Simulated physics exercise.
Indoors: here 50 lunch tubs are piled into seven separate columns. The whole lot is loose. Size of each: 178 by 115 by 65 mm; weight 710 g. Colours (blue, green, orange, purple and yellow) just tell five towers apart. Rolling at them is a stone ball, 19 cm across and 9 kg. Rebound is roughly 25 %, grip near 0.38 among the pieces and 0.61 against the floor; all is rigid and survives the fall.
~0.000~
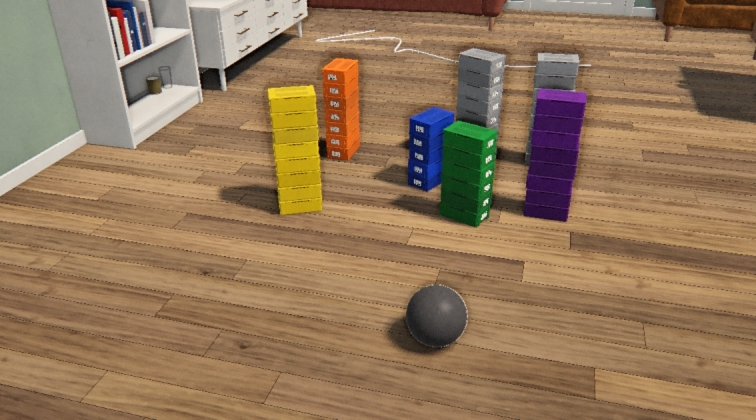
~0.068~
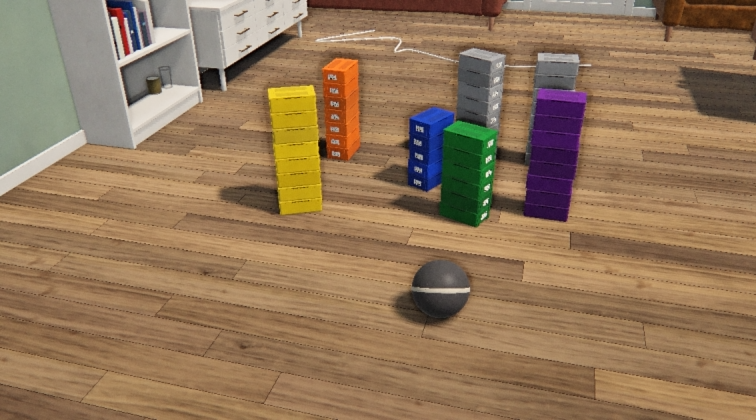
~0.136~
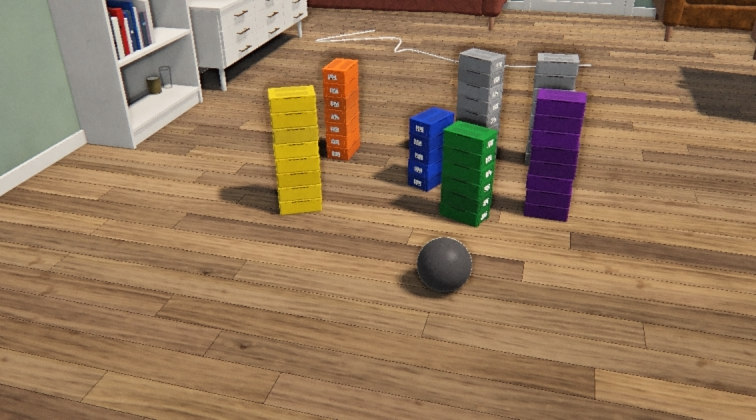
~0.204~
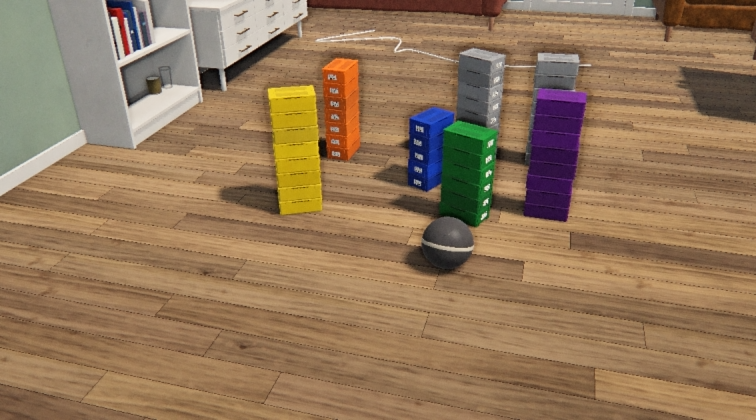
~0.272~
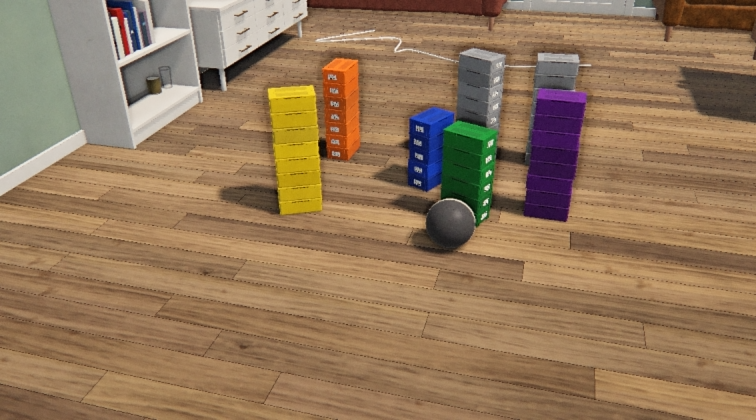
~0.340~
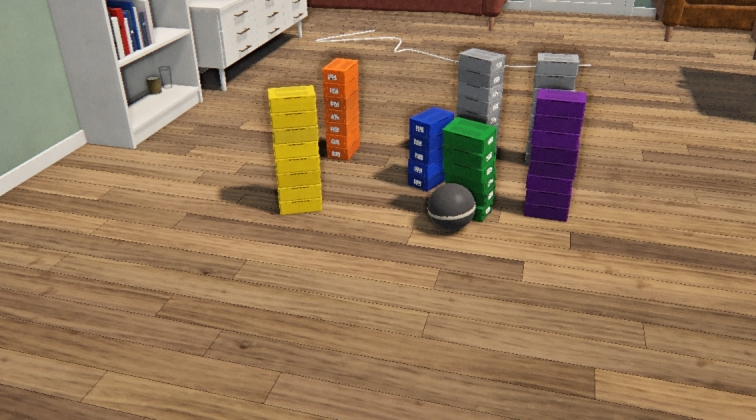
Living room with wood floor, a dark grey ball rolling away from the viewer into a green stack among colourful box towers, nudging it slightly.
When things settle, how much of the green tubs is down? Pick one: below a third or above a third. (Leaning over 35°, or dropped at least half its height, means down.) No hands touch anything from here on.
Above a third.
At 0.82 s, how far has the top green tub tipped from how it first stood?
Something like 180°, more or less.
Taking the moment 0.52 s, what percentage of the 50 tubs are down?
5 %.
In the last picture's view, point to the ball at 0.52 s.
About (445, 180).
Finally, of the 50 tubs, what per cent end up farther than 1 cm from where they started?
It comes to 20 percent shifted.
By 0.52 s, ball still moving; 3 of the 6 green tubs down (3 of 50 in all colours); top green tub tilted 64°, 10 cm lower.
By 0.82 s, ball still moving; 5 of the 6 green tubs down (7 of 50 in all colours); top green tub upside down; top blue tub tilted 43°, 32 mm lower.
When it is over (2.1 s), ball at rest; 5 of the 6 green tubs down (7 of 50 in all colours); top green tub upside down; top blue tub on its side. That is 83 per cent. In pixels of the last frame, middles, top green tub near (447, 228), top blue tub near (449, 180).
